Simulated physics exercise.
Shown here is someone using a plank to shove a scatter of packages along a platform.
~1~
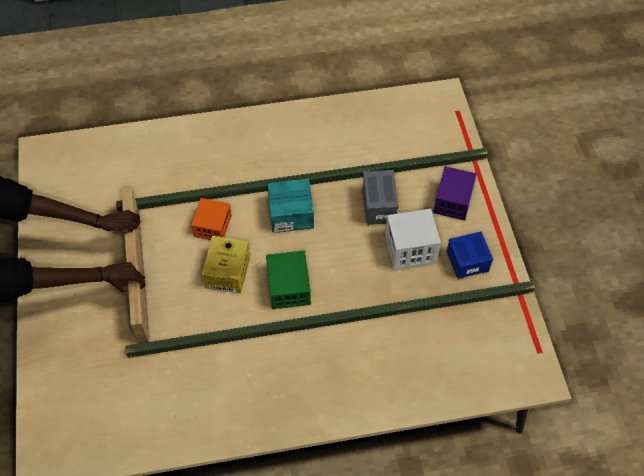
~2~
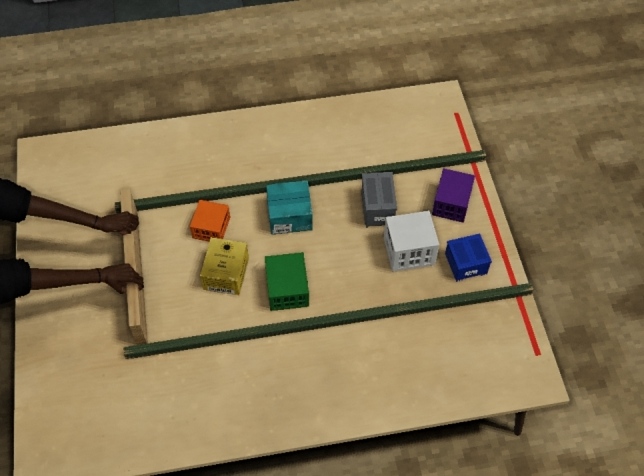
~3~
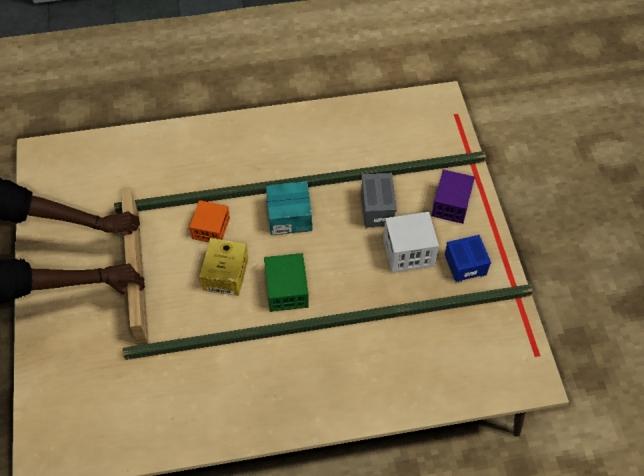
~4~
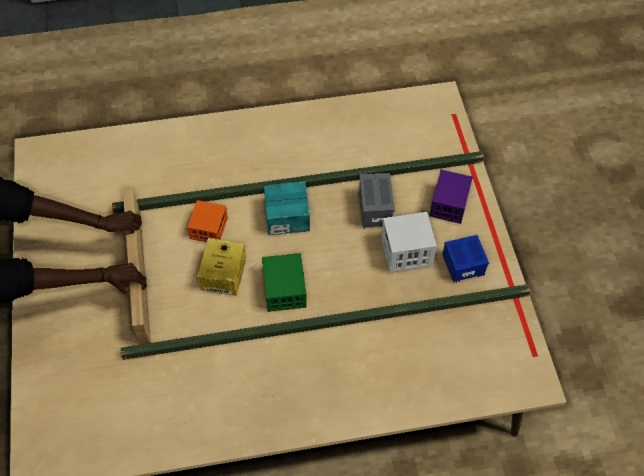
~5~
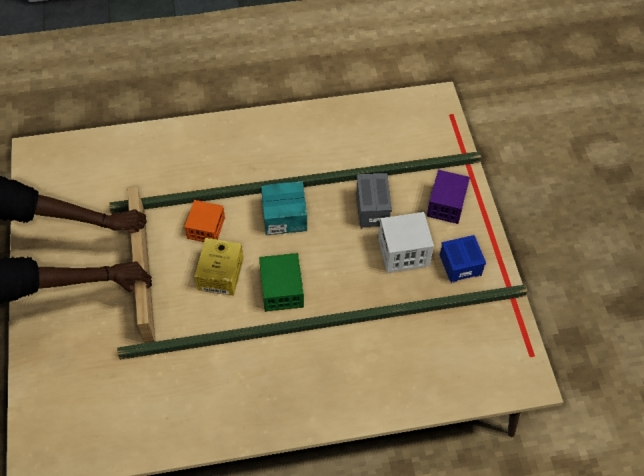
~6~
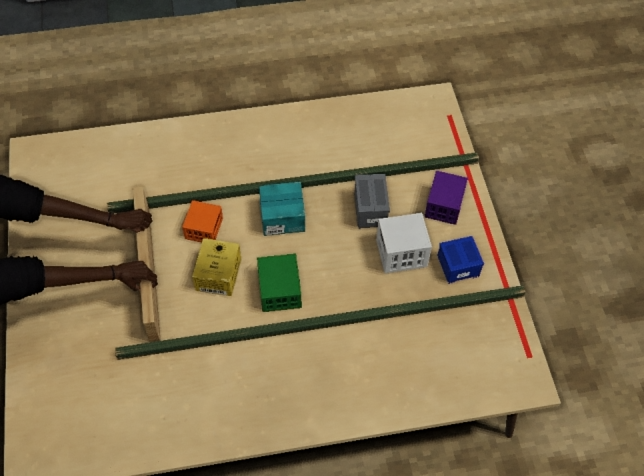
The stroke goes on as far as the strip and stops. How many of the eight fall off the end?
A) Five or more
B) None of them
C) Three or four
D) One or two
Five or more (A).
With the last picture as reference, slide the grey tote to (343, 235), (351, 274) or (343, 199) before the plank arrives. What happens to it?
Taking the places in order, it falls away, then falls away, then falls away.
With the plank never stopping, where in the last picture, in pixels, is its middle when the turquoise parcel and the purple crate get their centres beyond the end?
I'd put it close to (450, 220), and close to (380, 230) for the other one.
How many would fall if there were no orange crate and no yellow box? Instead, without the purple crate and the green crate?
Result: 6, then 6.
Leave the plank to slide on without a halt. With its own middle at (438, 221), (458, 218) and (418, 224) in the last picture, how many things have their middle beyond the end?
Respectively 3, 5 and 3.
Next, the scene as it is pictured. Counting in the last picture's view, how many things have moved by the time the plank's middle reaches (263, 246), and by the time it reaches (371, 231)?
At the first spot 4, then 8.
Early on, none off yet; purple crate at rest near (446, 198); blue tote at rest near (460, 260); white crate at rest near (403, 243).
A while later, none off yet; purple crate travelled about its own width near (483, 190); blue tote travelled a little near (480, 260); white crate travelled about its own width near (436, 239).
Finally, the number that fall off is five or more; lost, orange crate, yellow box, green crate, turquoise parcel, grey tote, white crate, blue tote and purple crate.
